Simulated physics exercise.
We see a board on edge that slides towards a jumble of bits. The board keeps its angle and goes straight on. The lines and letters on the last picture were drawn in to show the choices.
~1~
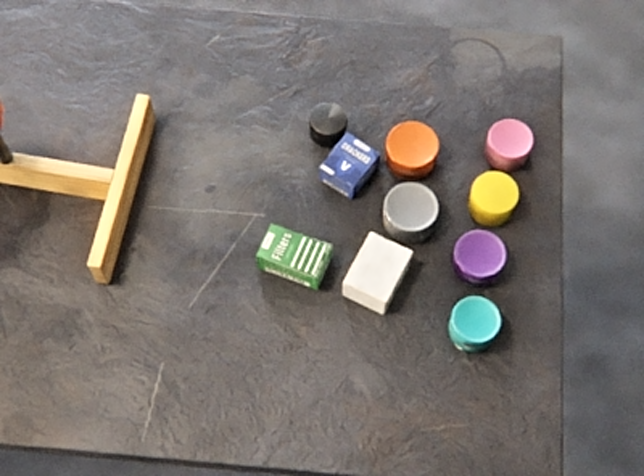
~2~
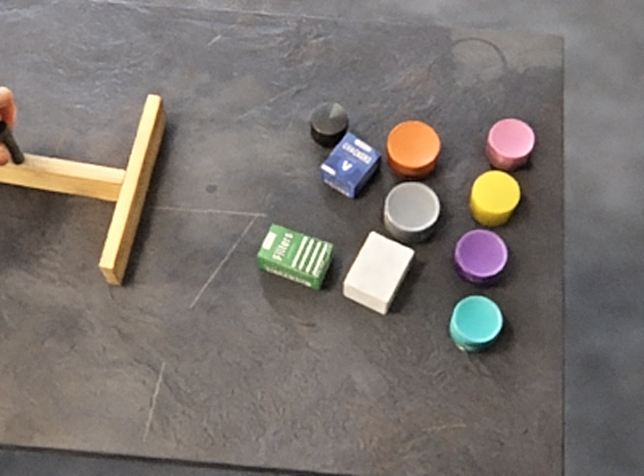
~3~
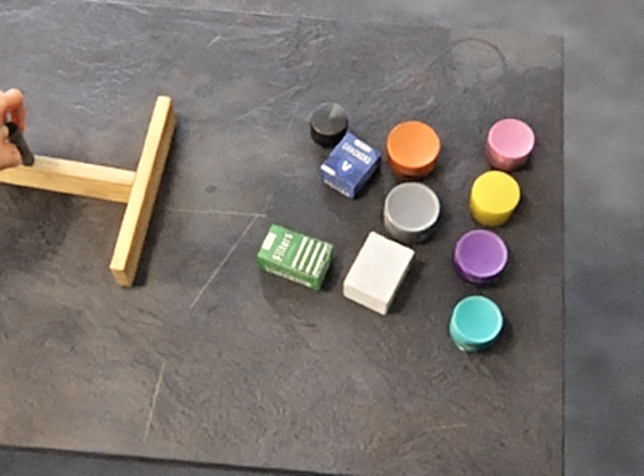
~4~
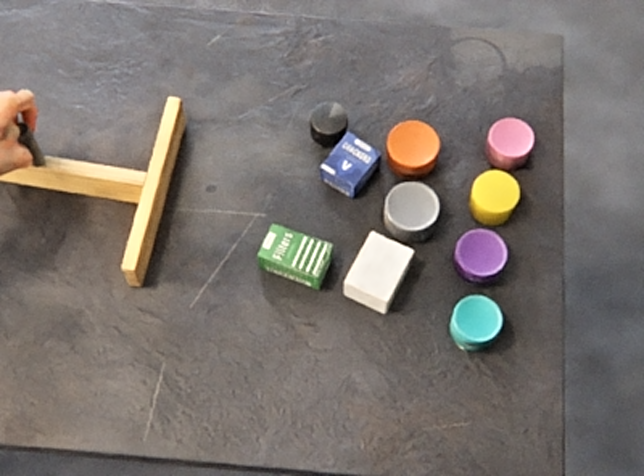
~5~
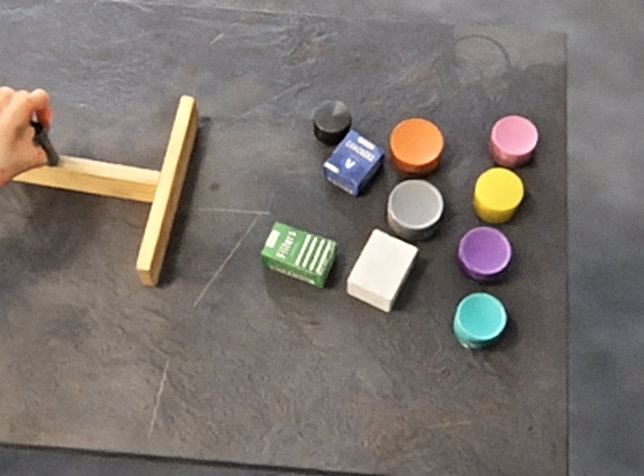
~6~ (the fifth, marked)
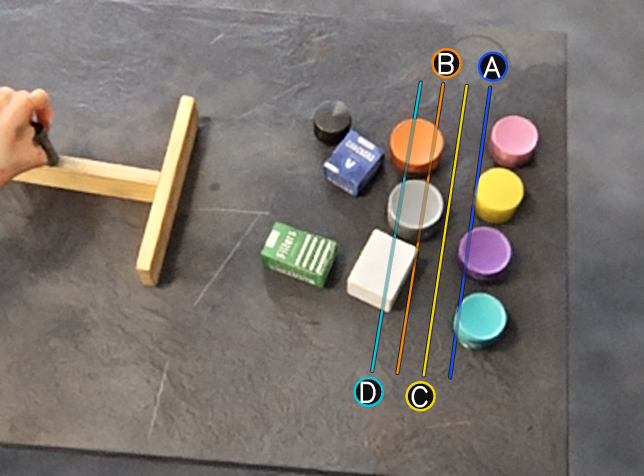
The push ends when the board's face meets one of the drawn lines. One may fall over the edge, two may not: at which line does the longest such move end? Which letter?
The farthest such stop is A.
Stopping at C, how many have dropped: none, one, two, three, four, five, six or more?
In all, one.
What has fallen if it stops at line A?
The purple tub.
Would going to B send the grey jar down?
No.
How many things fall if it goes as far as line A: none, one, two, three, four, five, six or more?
One.
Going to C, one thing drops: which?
The purple tub goes over.
On the marked copy, A at (471, 224); B at (422, 220); C at (446, 222); D at (398, 219).
With A. Early on, board (275, 188); green box (308, 254); pink tub (513, 143).
Further on, board (386, 196); purple tub (524, 262); turquoise jar (497, 332).
At the end, board (471, 203); purple tub over the edge; yellow pot (563, 200); one fallen.
As for the rest, B is within the limit but short; C is within the limit but short; D is within the limit but short.
